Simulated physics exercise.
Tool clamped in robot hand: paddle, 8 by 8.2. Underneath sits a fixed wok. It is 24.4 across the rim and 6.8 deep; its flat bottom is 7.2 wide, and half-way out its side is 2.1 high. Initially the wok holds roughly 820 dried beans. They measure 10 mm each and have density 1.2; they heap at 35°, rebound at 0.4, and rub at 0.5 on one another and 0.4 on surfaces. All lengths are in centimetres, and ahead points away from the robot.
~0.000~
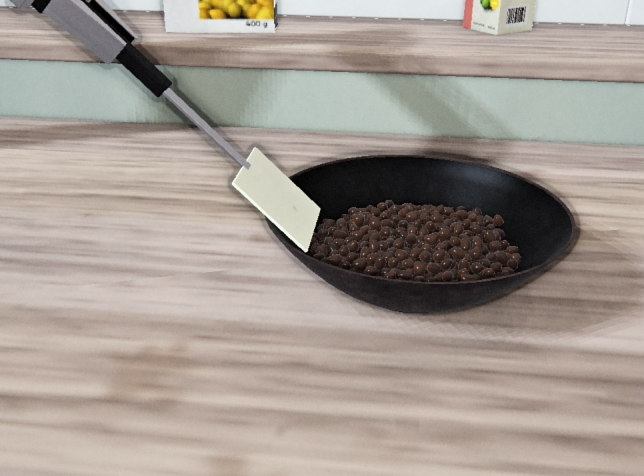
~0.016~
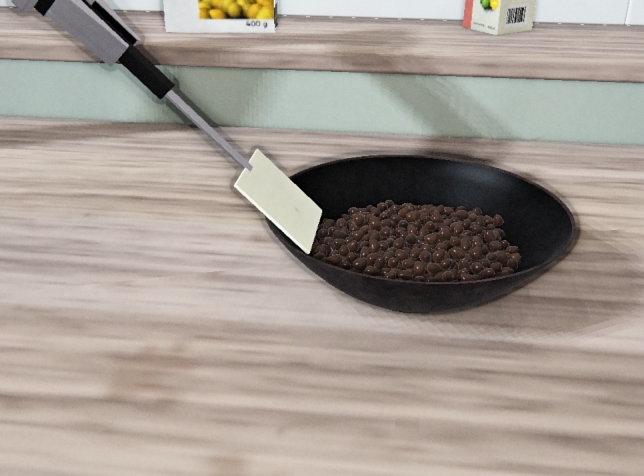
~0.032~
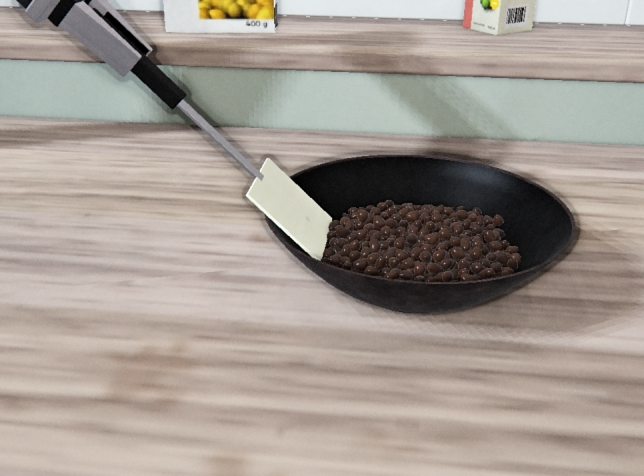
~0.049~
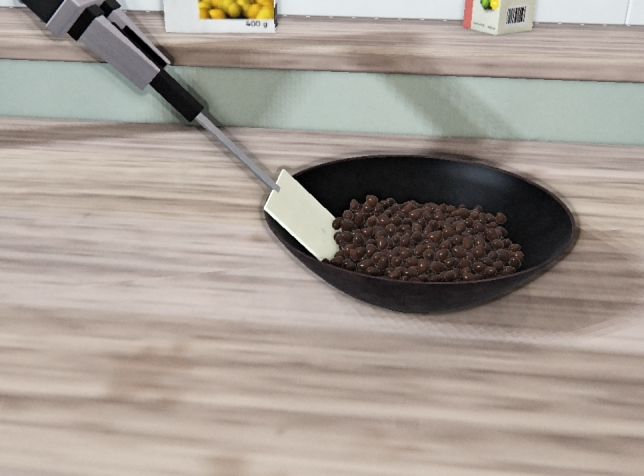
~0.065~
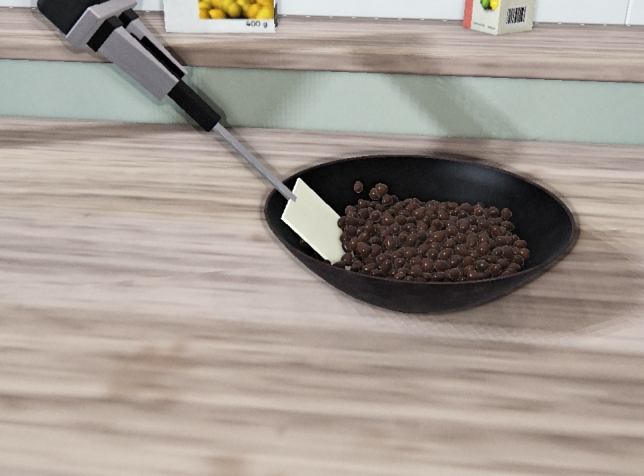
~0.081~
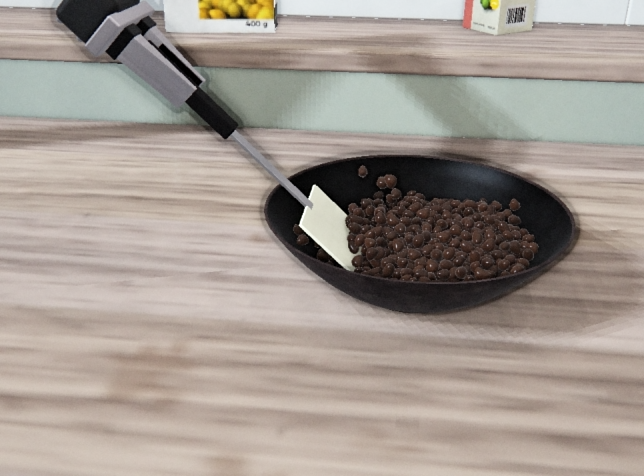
A pale, flat paddle on a grey and black robot tool slides rightward and slightly down inside a black wok, pushing dark brown beans to the right as a few scatter near the back and behind the blade. The wok sits on a streaked wood-look counter, seen from slightly above by a still camera. Behind are a pale green strip, a wooden ledge and two partly visible packages.
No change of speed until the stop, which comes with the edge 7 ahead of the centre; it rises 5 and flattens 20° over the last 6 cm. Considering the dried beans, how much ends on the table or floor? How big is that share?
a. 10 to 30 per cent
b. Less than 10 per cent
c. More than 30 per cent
More than 30 per cent (c).
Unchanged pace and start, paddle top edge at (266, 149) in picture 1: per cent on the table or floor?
Spill: Approx. 40 per cent.
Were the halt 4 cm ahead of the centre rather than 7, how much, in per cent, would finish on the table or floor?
It would be near 15 per cent.
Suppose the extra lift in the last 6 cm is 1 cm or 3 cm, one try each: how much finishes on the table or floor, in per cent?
Result: Approx. 30 % and 45 %, one try each.
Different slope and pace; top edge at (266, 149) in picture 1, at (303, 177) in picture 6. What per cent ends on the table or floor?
Some 30 percent ends up on the table or floor.
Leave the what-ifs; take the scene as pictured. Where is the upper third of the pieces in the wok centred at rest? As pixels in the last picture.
I'd say around pixel (505, 232).
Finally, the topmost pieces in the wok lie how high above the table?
It reaches about 7.5 cm.
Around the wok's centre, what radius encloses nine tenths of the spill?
That works out to near 35 cm.
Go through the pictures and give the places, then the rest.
Paddle top edge at (244, 164), sloping 44°; upper third of the load around (412, 238), from x 310 to 515, top at y 205; 825 in the wok, in the first picture.
Paddle top edge at (246, 166), sloping 44°; upper third of the load around (412, 238), from x 310 to 515, top at y 205, in the second picture.
Paddle top edge at (258, 175), sloping 44°; upper third of the load around (412, 238), from x 310 to 515, top at y 205, in the third picture.
Paddle top edge at (274, 188), sloping 44°; upper third of the load around (417, 236), from x 310 to 520, top at y 200, in the fourth picture.
Paddle top edge at (291, 197), sloping 44°; upper third of the load around (425, 233), from x 305 to 525, top at y 190, in the fifth picture.
Paddle top edge at (308, 204), sloping 44°; upper third of the load around (437, 232), from x 300 to 535, top at y 170; 825 in the wok, in the sixth picture.
After 0.12 s, sloping 44°, highest piece 10 above the table; 825 in the wok.
After 0.16 s, sloping 35°, highest piece 11 above the table; 821 in the wok, 4 on the blade or in flight.
After 0.38 s, sloping 24°, highest piece 16 above the table; 497 in the wok, 154 on the table or floor, 174 on the blade or in flight.
After 1.43 s, sloping 24°, highest piece 7 above the table; 496 in the wok, 329 on the table or floor.
At rest, 496 in the wok, 329 on the table or floor. That is 40 % on the table or floor.
